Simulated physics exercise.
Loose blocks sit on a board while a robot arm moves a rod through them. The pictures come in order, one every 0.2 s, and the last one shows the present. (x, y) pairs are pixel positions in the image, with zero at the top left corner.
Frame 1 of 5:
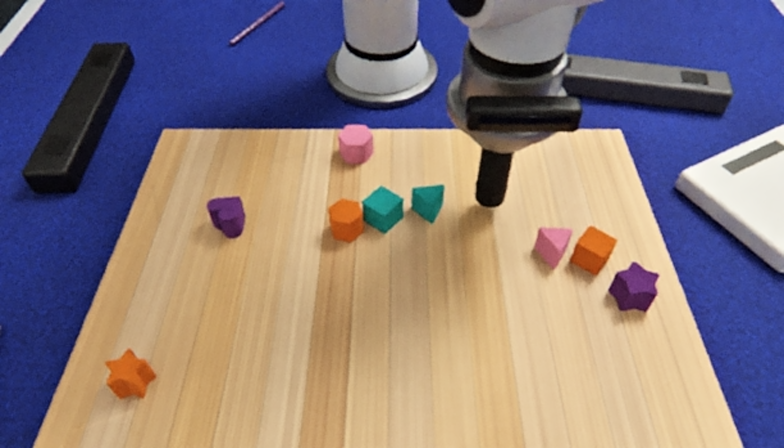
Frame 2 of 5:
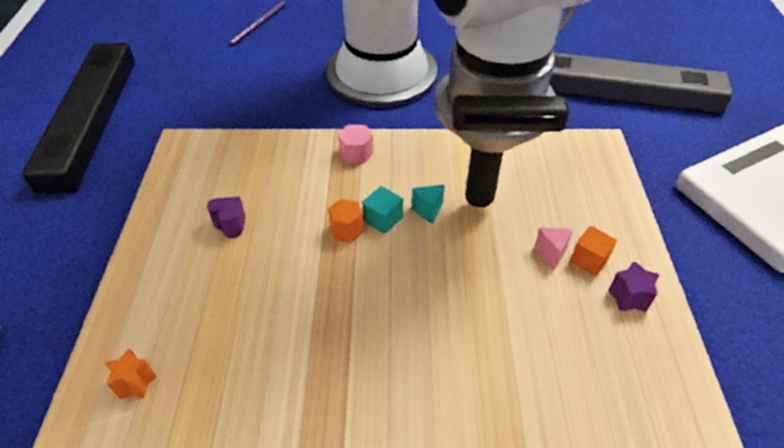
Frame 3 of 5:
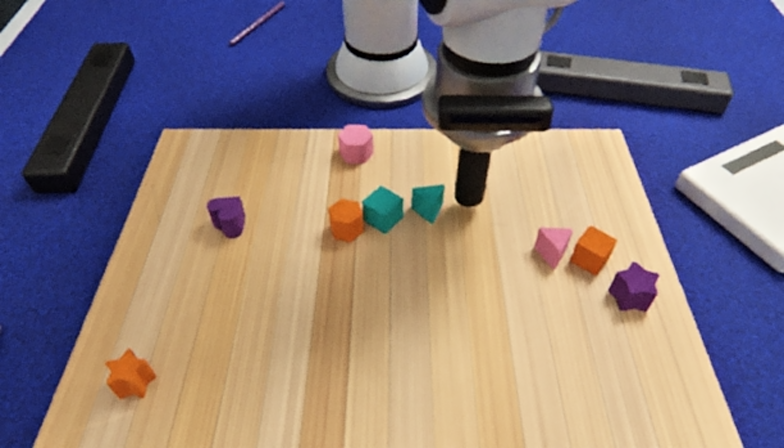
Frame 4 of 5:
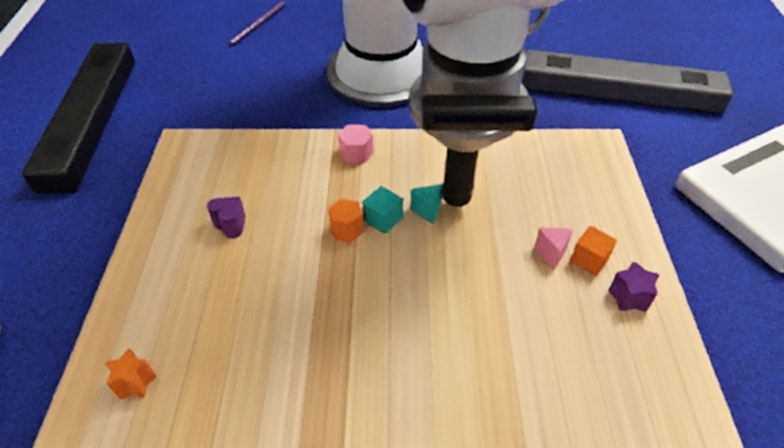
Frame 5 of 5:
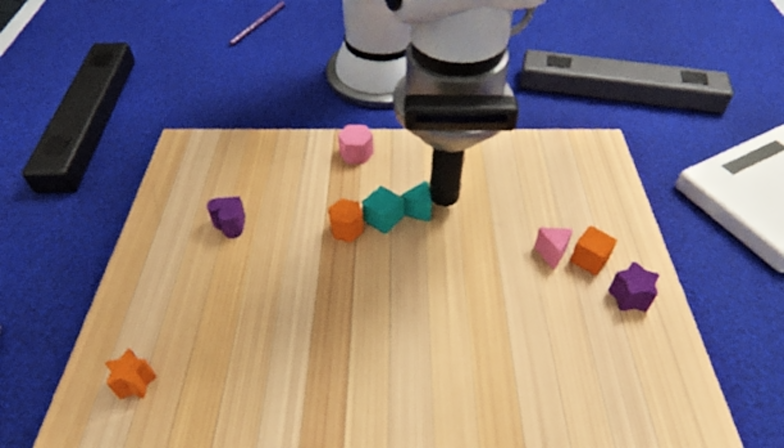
The footage shows small colored blocks scattered on a wooden board as a robot arm moves its black rod steadily left, reaching the turquoise three-sided block and nudging it slightly left toward the neighboring turquoise block, while the others stay still.
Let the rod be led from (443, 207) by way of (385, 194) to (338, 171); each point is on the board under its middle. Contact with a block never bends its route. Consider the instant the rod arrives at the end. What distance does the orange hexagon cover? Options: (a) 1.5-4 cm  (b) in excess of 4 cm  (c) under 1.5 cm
That would be c.
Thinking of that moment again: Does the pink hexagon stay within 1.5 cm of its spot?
That would be a yes.
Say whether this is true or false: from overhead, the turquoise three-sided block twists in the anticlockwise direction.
That statement is accurate.
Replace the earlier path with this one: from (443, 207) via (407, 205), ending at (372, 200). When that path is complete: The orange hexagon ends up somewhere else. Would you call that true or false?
This is true.
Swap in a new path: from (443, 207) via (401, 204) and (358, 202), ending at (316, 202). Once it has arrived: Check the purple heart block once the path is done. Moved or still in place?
Not moved.
On the path given first. One third of the way, rod at (404, 189); turquoise square piece at (379, 201); turquoise three-sided block at (378, 179).
Two thirds of the way, rod at (367, 177); turquoise square piece at (379, 201); turquoise three-sided block at (342, 172), turned 15° anticlockwise.
At the end, rod at (337, 160); orange hexagon in place; pink hexagon in place; turquoise square piece at (379, 201); turquoise three-sided block at (330, 172), turned 45° anticlockwise.
